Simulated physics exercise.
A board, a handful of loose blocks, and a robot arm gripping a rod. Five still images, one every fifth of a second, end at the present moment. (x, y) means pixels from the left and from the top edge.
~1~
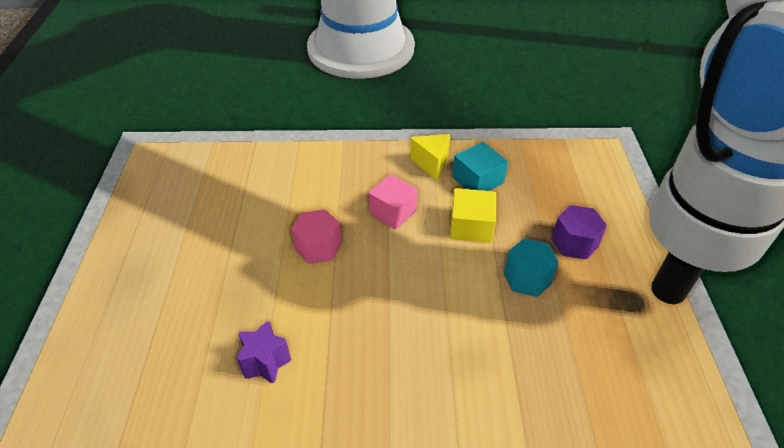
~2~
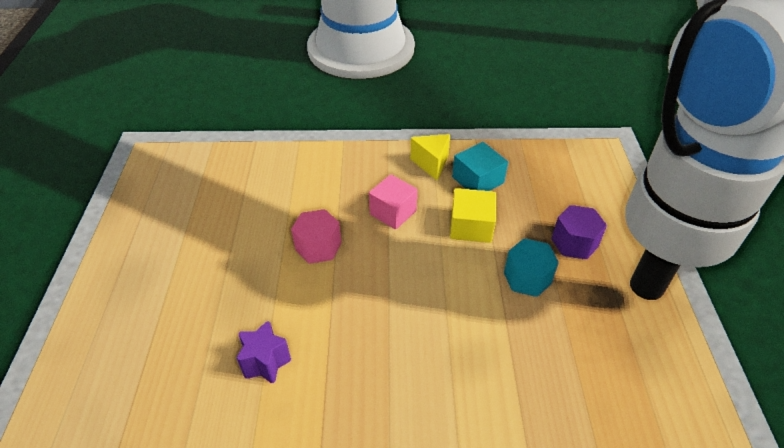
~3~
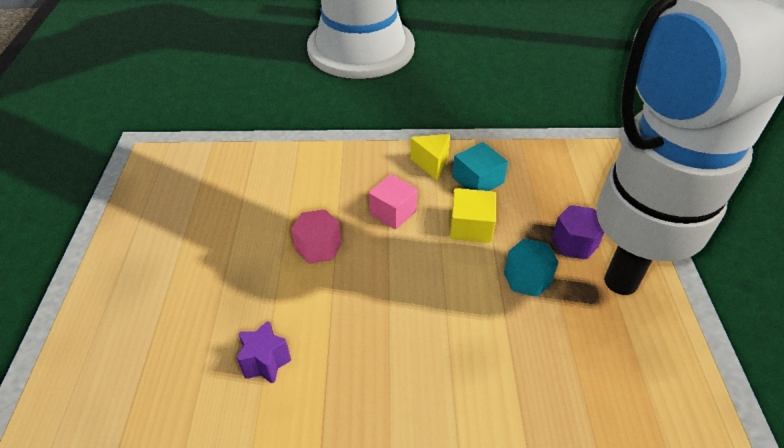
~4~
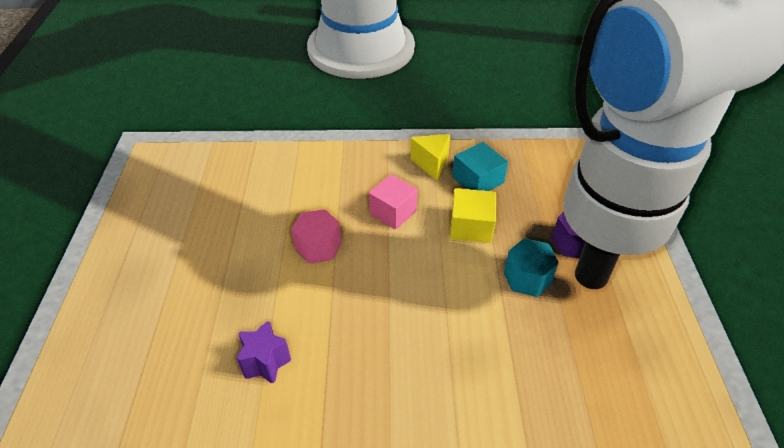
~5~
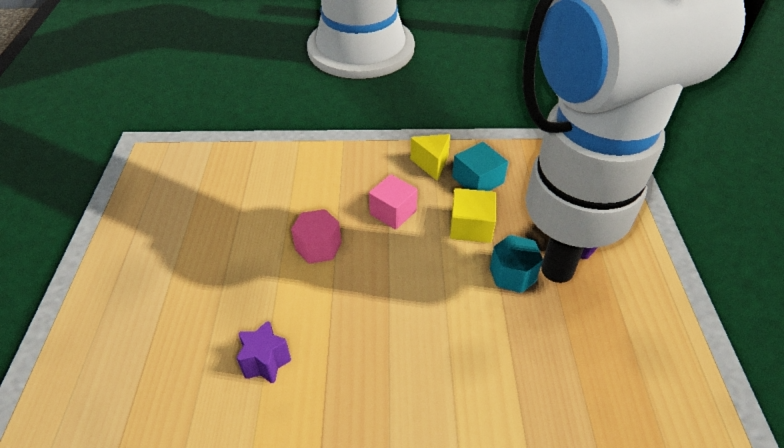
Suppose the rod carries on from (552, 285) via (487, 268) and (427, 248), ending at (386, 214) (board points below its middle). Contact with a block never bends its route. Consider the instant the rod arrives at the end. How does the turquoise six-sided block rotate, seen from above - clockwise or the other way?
Answer: Against the clock.
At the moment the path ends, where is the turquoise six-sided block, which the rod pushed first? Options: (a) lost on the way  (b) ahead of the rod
a
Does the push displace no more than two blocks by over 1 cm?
I believe so.
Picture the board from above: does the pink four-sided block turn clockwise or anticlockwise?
With the clock.
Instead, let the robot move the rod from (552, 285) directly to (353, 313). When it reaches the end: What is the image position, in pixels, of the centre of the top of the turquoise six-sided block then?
I predict (467, 245).
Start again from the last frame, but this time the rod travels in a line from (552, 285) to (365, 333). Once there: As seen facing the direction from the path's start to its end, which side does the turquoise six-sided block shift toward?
The answer is right: Facing from the path's start to its end, that's where the turquoise six-sided block shifts.
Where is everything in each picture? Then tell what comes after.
The first frame shows tip of the rod (668, 291), middles of tops, pink four-sided block (393, 191), yellow four-sided block (475, 204), turquoise six-sided block (534, 256).
The second frame shows rod (647, 287), nothing pushed.
The third frame shows rod (621, 282), nothing pushed.
The fourth frame shows rod (591, 277), nothing pushed.
The fifth frame shows rod (557, 271), pink four-sided block (393, 191), yellow four-sided block (475, 204), turquoise six-sided block (518, 253).
On the path given first. One third of the way, rod (489, 253); turquoise six-sided block (452, 234).
Two thirds of the way, rod (428, 233); pink four-sided block (385, 187), turned 30° clockwise; turquoise six-sided block (392, 216).
At the end, rod (386, 199); pink four-sided block (368, 170), turned 65° clockwise; yellow four-sided block unmoved; turquoise six-sided block (354, 203), turned 75° anticlockwise.
